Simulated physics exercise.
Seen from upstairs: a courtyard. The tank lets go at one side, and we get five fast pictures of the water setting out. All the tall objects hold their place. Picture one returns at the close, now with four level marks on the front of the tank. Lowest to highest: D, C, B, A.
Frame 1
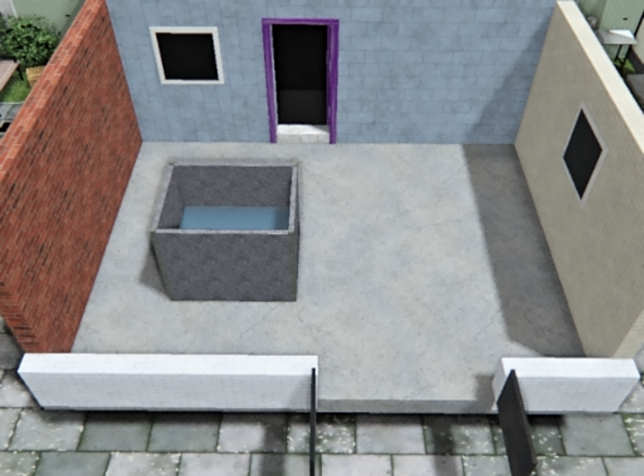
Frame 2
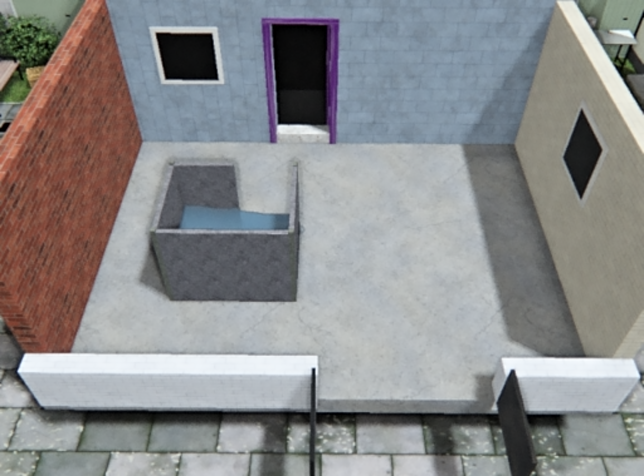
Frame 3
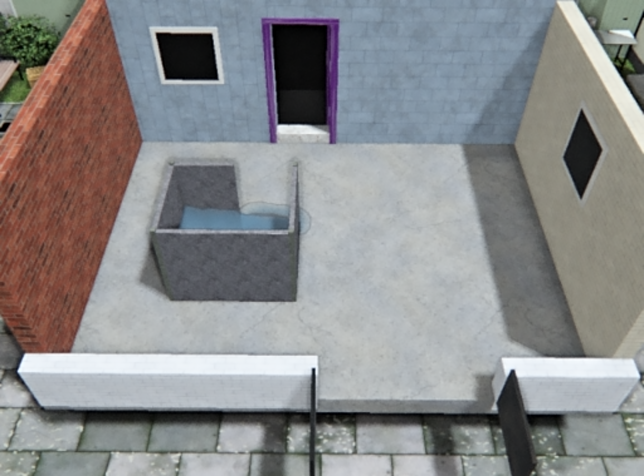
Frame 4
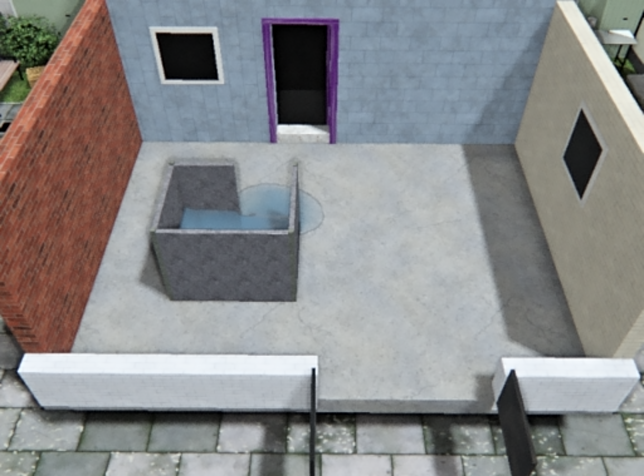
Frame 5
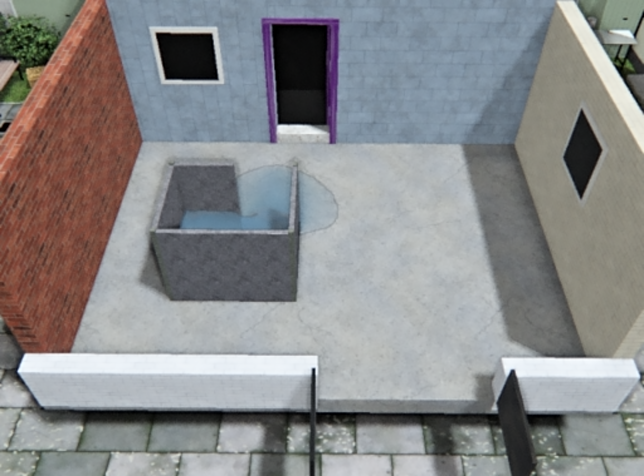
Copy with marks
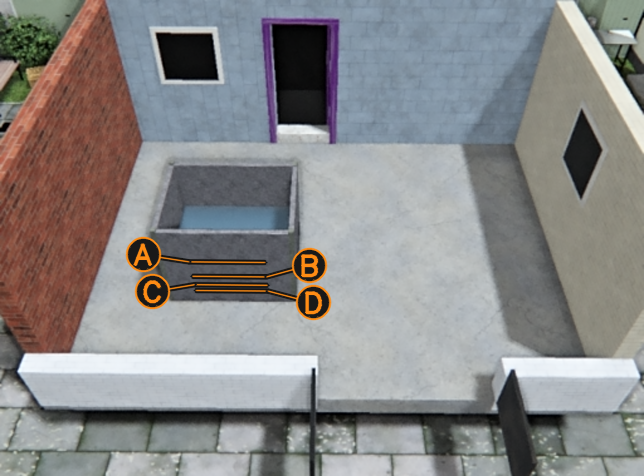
Water sits in a square grey tank on the left of a walled concrete yard, seen from above, until a section of the tank's back wall is gone. Around the yard stand a red brick wall at left, a blue wall with a purple doorway behind, a cream wall at right and low white walls in front. The water spreads out behind the tank and rightward in a widening, rounded sheet, while the view stays still.
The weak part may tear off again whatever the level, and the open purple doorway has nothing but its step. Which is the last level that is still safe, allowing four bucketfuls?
That is level B.
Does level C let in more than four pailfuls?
No.
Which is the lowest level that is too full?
That is level A.
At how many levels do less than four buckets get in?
Three.
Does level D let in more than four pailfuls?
No, not at all.
On the marked copy, A at (227, 262); B at (229, 276); C at (230, 285); D at (231, 290); from the bottom up D, C, B, A.
If A is chosen, about 11 bucketfuls get in.
If B is chosen, a bucket or two gets in.
If C is chosen, nothing gets over.
If D is chosen, nothing gets over.
